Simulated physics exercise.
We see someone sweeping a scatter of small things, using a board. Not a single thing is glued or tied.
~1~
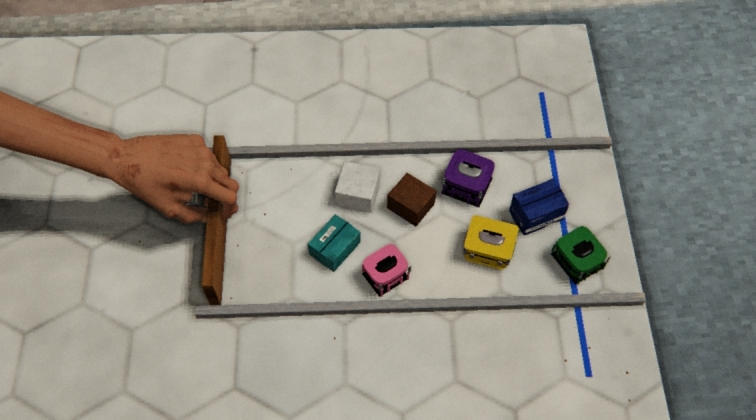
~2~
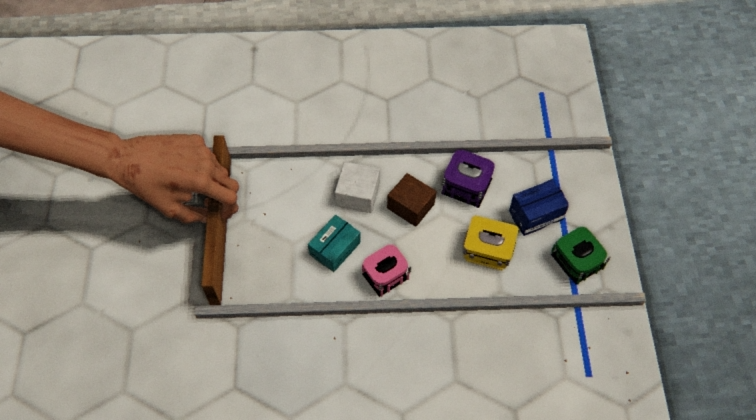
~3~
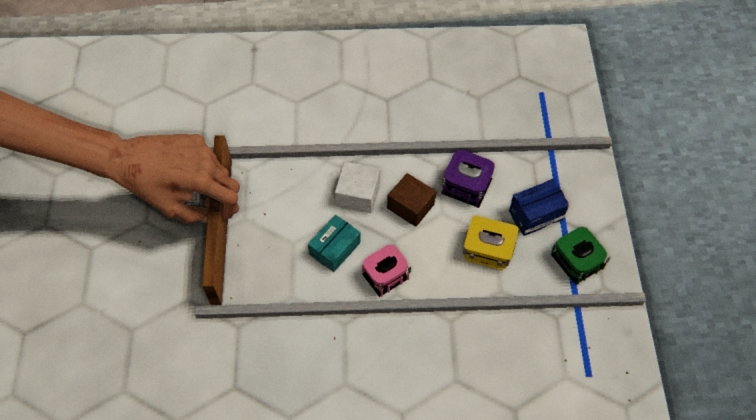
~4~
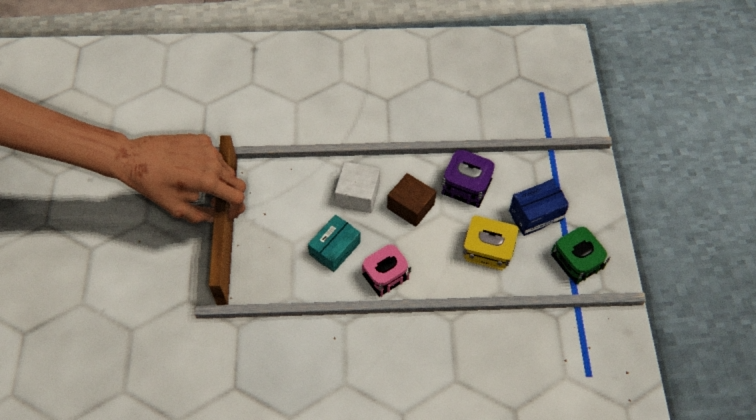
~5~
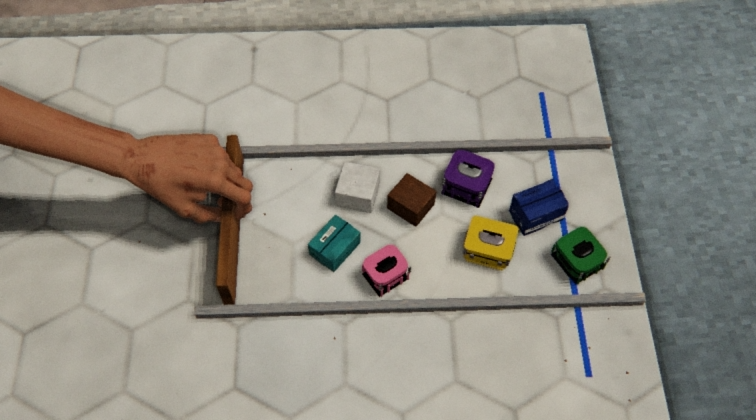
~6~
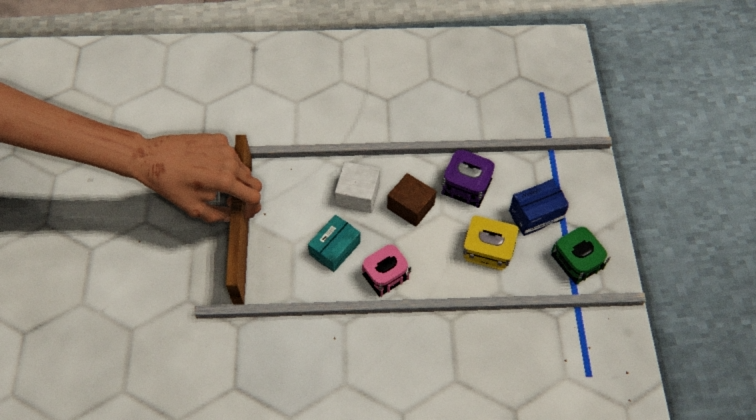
The video shows a hand holding a wooden board upright between two gray rails, first keeping it nearly still, then sliding it slightly right toward scattered colorful blocks and cases, which stay in place near a blue tape line.
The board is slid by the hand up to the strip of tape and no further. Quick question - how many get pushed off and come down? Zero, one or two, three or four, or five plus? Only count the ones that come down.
Off the edge will go one or two.
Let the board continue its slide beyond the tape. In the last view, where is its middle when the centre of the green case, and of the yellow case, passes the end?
Near (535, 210) in the first case, near (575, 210) in the other.
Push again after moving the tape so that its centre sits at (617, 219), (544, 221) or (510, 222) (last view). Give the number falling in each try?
Going through them in order, you'd see 8, 1 and 0.
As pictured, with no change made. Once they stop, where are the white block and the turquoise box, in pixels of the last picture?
Roughly (576, 175), and the other roughly (586, 245).
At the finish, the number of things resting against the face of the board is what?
3.
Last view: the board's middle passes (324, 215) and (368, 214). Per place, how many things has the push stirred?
So far 1, and 4 at the second.
Soon after, none off yet; green case at rest near (580, 255); blue box at rest near (539, 207); yellow case at rest near (490, 244).
At rest, the number that fall off is one or two; fallen, blue box and green case.
